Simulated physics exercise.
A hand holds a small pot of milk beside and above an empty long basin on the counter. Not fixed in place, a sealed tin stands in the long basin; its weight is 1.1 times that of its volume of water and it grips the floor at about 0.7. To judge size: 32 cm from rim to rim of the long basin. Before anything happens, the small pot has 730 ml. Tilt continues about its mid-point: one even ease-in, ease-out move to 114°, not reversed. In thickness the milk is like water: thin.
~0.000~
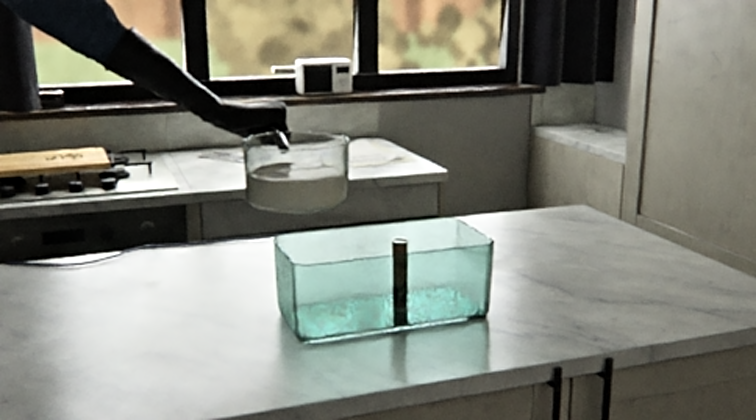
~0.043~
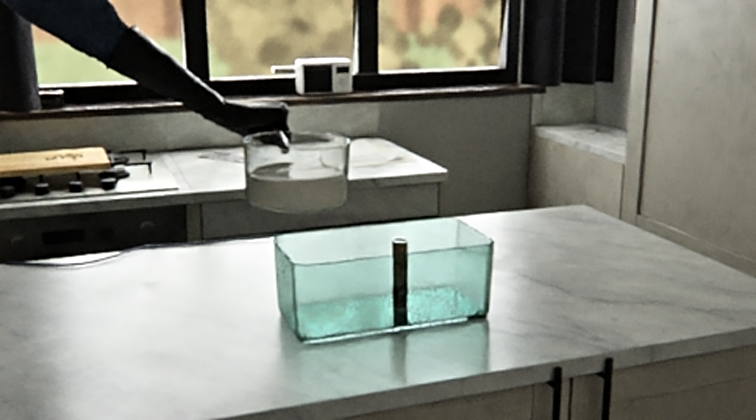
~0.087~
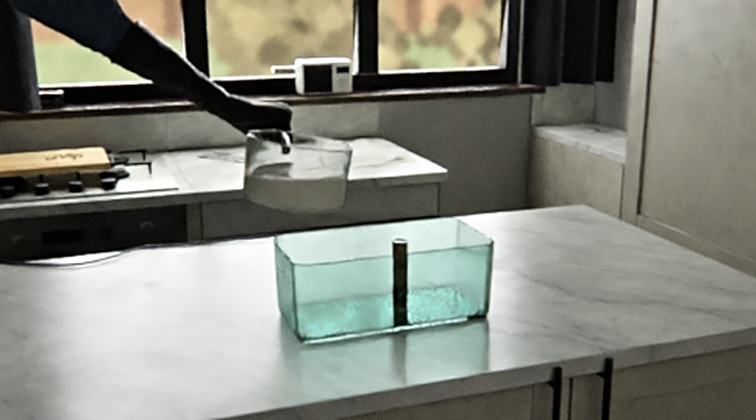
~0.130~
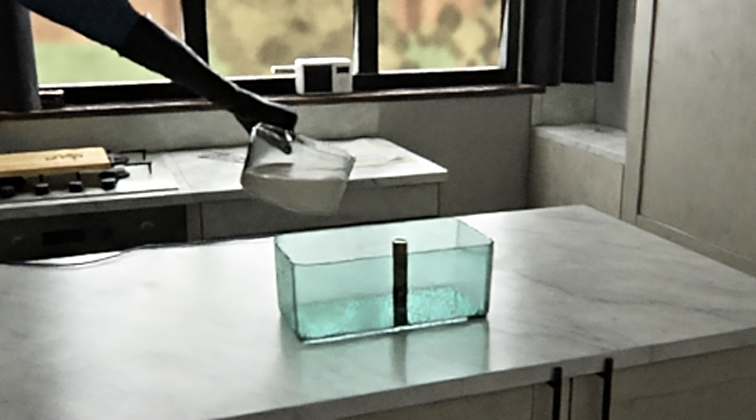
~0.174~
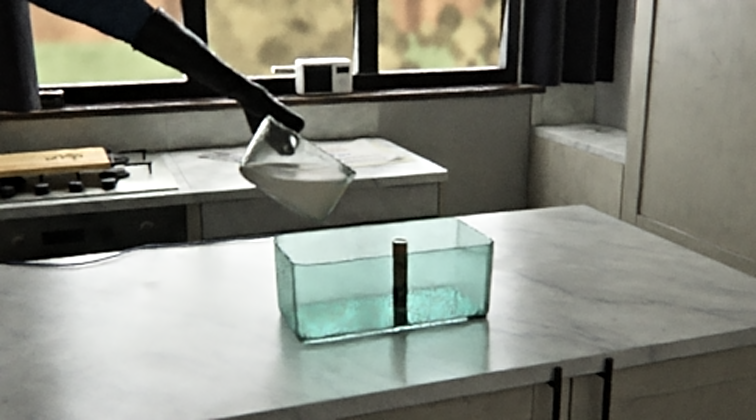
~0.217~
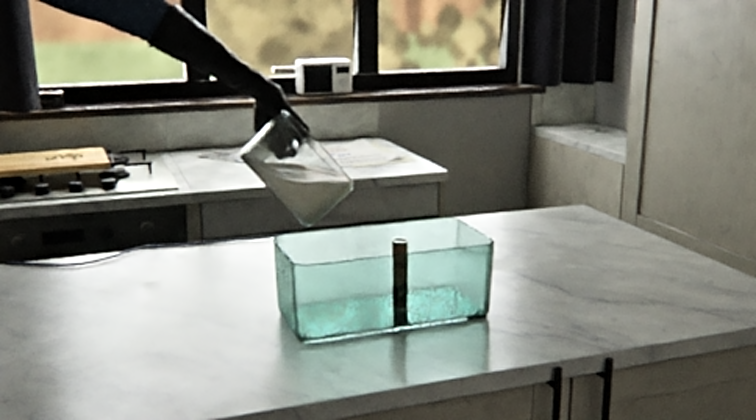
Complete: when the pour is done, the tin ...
... remains on its base.
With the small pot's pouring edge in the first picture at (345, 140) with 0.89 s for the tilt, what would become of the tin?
Then the tin comes down.
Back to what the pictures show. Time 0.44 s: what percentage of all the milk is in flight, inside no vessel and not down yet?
At that moment, about 30 percent.
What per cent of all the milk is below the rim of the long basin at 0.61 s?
Some 90 percent of the total.
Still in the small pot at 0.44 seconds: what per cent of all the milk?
Roughly 22 percent.
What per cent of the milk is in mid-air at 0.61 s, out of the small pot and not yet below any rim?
About 5 per cent.
Then, 0.44 s in, the tilt is 113° and 22 per cent is still to pour; the tin stands where it began.
Then, 0.61 s in, the tilt is 114° and 4 per cent is still to pour; the tin stands where it began.
Then, 0.78 s in, the tilt is 114° and 0 per cent is still to pour; the tin stands where it began.
Then, 0.97 s in, the tilt is 114° and 0 per cent is still to pour; the tin stands where it began.
Finally, the tin stands where it began.
